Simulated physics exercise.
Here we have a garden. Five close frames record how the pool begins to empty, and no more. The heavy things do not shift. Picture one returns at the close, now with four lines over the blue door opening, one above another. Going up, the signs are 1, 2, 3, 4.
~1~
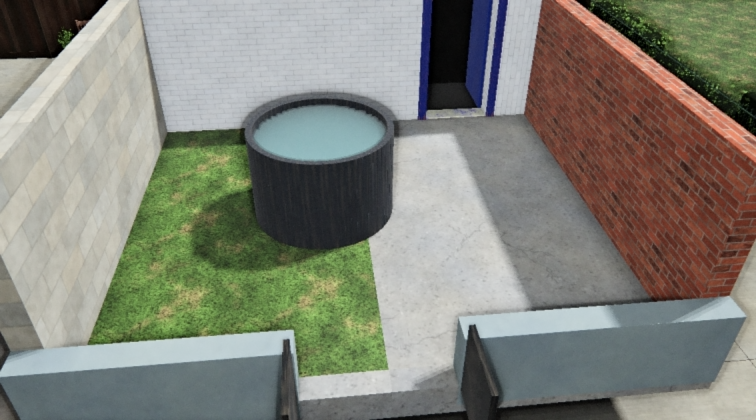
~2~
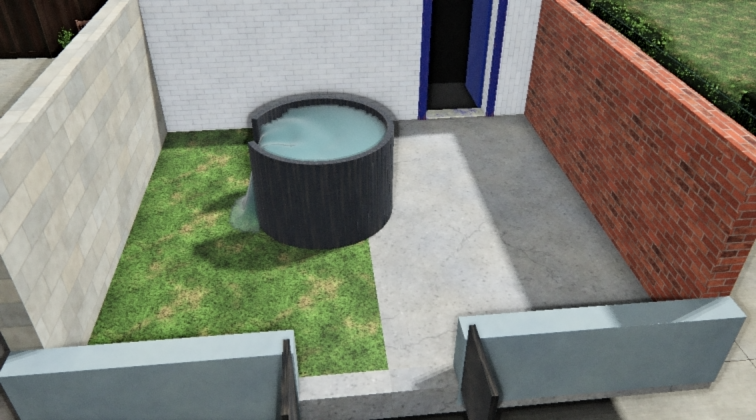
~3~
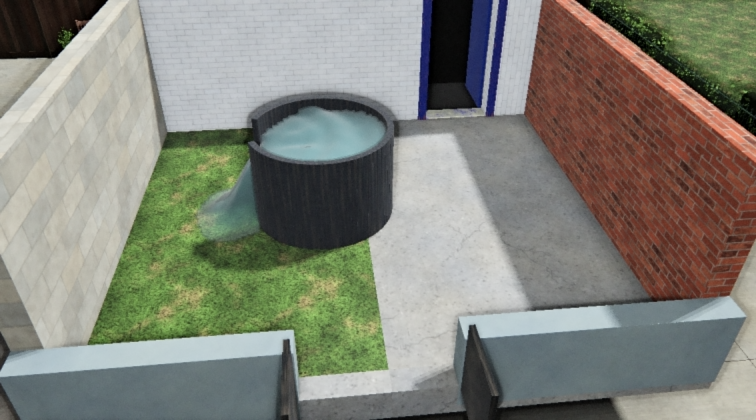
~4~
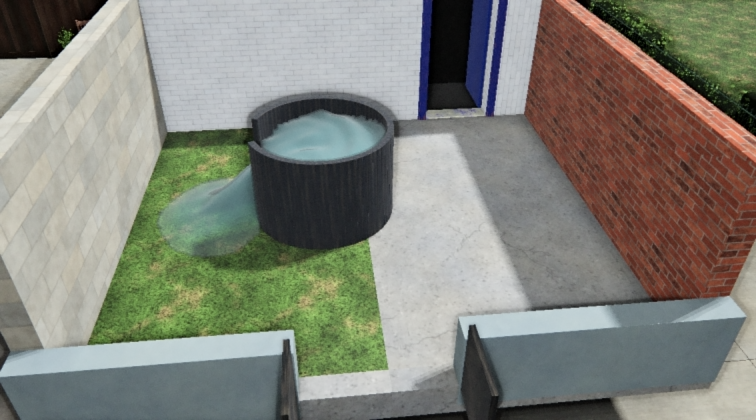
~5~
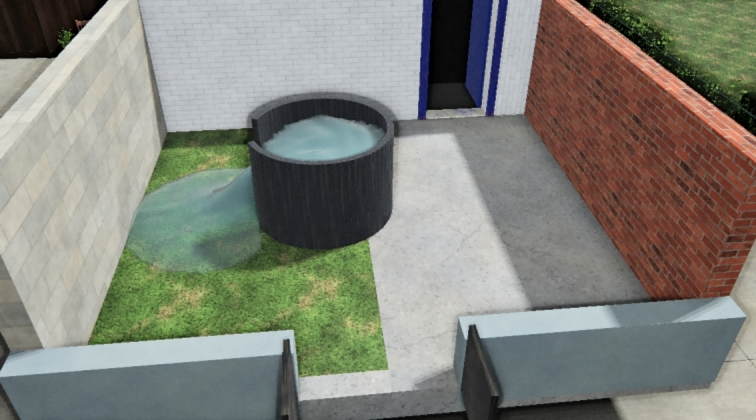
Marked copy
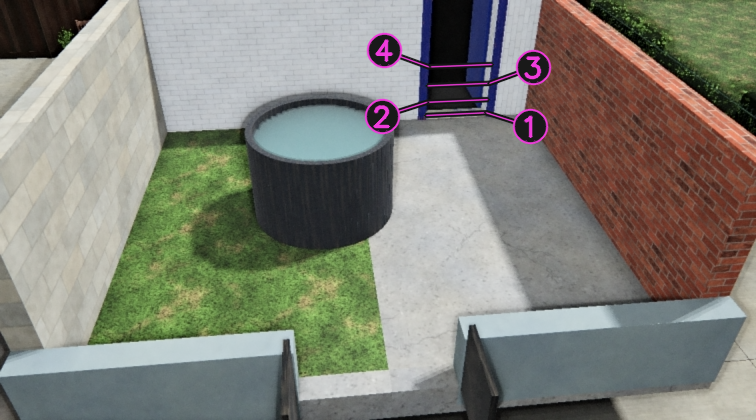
Water poured out through a gap in the left side of a round, dark pool in a walled garden, then spread over the grass toward the pale wall while the pool's surface churned and lowered.
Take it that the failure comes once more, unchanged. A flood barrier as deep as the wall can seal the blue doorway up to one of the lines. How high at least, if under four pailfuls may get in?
1.
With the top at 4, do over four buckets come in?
No, not at all.
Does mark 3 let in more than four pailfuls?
No, not at all.
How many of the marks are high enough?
All of them.
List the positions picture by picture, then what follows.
In the first picture, water in the pool at rest, its middle at (320, 133); foot of the blue doorway at (456, 117); open gate at (377, 319).
In the second picture, front seen at (242, 225), 1 % of the ground wet.
In the third picture, front seen at (205, 221), 2 % of the ground wet.
In the fourth picture, front seen at (172, 205), 6 % of the ground wet.
In the fifth picture, front seen at (129, 235), 10 % of the ground wet.
On the marked copy, 1 at (456, 114); 2 at (457, 100); 3 at (458, 84); 4 at (460, 65); from the bottom up 1, 2, 3, 4.
For mark 1, nothing gets over.
For mark 2, nothing gets over.
For mark 3, nothing gets over.
For mark 4, nothing gets over.
